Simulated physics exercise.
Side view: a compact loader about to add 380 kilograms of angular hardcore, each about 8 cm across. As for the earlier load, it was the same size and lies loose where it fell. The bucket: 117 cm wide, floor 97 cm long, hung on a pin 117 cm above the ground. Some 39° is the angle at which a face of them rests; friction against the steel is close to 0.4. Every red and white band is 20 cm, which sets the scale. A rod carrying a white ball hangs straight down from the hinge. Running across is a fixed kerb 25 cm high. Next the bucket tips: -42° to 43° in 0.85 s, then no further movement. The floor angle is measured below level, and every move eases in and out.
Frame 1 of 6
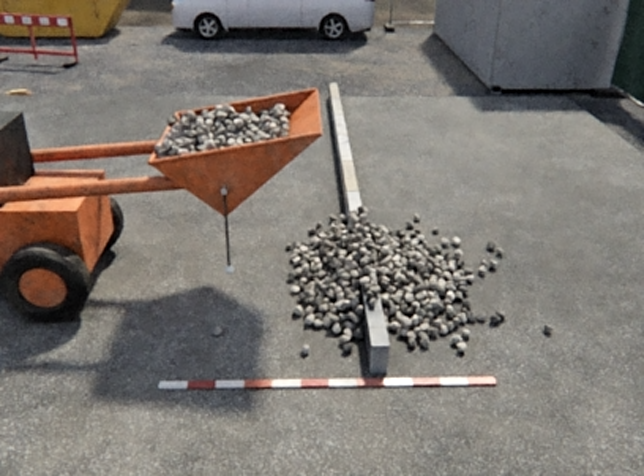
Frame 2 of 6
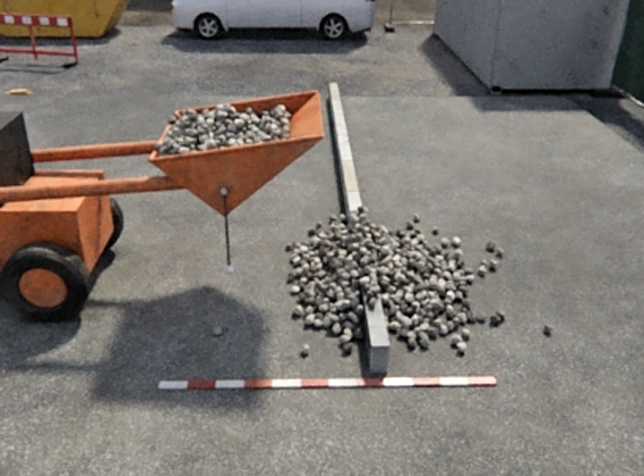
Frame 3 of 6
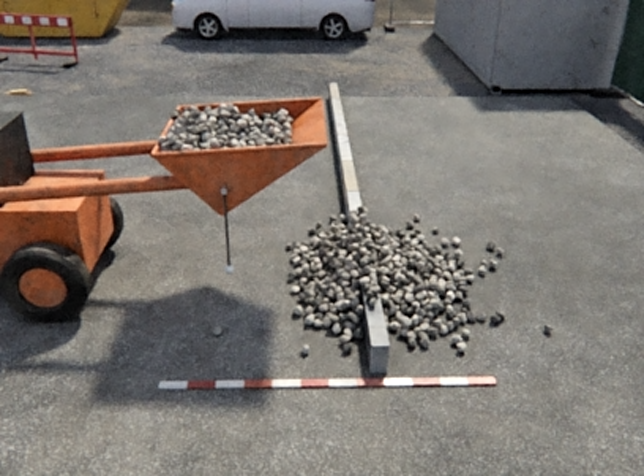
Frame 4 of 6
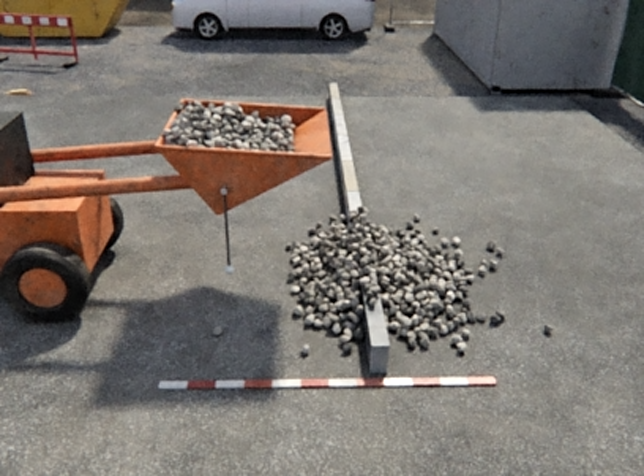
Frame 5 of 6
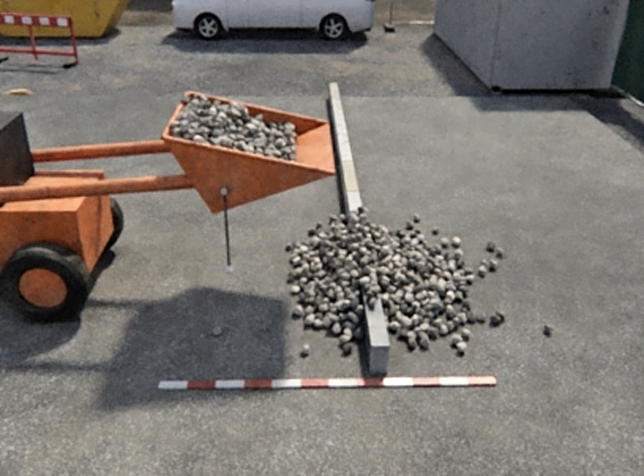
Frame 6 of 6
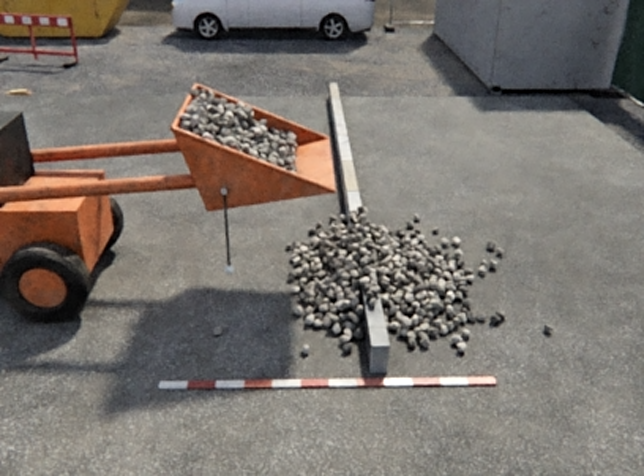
On a paved yard, an orange wheeled machine holds a bucket of grey stones beside a loose pile lying across a kerb; the bucket gradually tilts forward, its lip lowering to the right while the stones stay inside.
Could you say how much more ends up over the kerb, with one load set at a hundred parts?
I'd put it at 4 parts in every hundred.
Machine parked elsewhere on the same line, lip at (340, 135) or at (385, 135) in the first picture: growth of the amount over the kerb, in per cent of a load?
Near 15 in a hundred first, near 75 in a hundred second.
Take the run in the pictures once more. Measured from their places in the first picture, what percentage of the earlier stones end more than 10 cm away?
Some 5 percent, give or take.
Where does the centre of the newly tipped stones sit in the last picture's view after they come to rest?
Their middle rests near (315, 264).
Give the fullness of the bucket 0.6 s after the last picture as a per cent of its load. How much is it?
Around 80 per cent of the load is still inside.
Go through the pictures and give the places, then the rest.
The bucket is at -42°, its lip at (321, 134); the top of the load is at (253, 113). The earlier load is highest near (362, 235), 35 cm above ground level, 51 % on this side of the kerb, 49 % over the kerb, in the first picture.
The bucket is at -40°, its lip at (323, 137); the top of the load is at (247, 113), in the second picture.
Lip at (327, 145), floor tilted -35°, highest stones at (211, 112), in the third picture.
Lip at (332, 157), floor tilted -28°, highest stones at (198, 110), in the fourth picture.
Lip at (335, 173), floor tilted -19°, highest stones at (193, 104), in the fifth picture.
The bucket is at -9°, its lip at (335, 191); the top of the load is at (200, 98), in the sixth picture.
Then, 0.3 s after the last picture the floor is at 30°; in per cent of one load, 100 in the bucket, 51 on this side of the kerb, 49 over the kerb; the foremost stones are at (498, 280).
Then, 0.6 s after the last picture the floor is at 43°; in per cent of one load, 82 in the bucket, 69 on this side of the kerb, 49 over the kerb; the foremost stones are at (498, 280).
Then, 0.9 s after the last picture the floor is at 43°; in per cent of one load, 20 in the bucket, 130 on this side of the kerb, 50 over the kerb; the foremost stones are at (498, 280).
Then, 3.6 s after the last picture the floor is at 43°; in per cent of one load, 0 in the bucket, 147 on this side of the kerb, 54 over the kerb; the foremost stones are at (498, 280). Net gain over the kerb, 4.
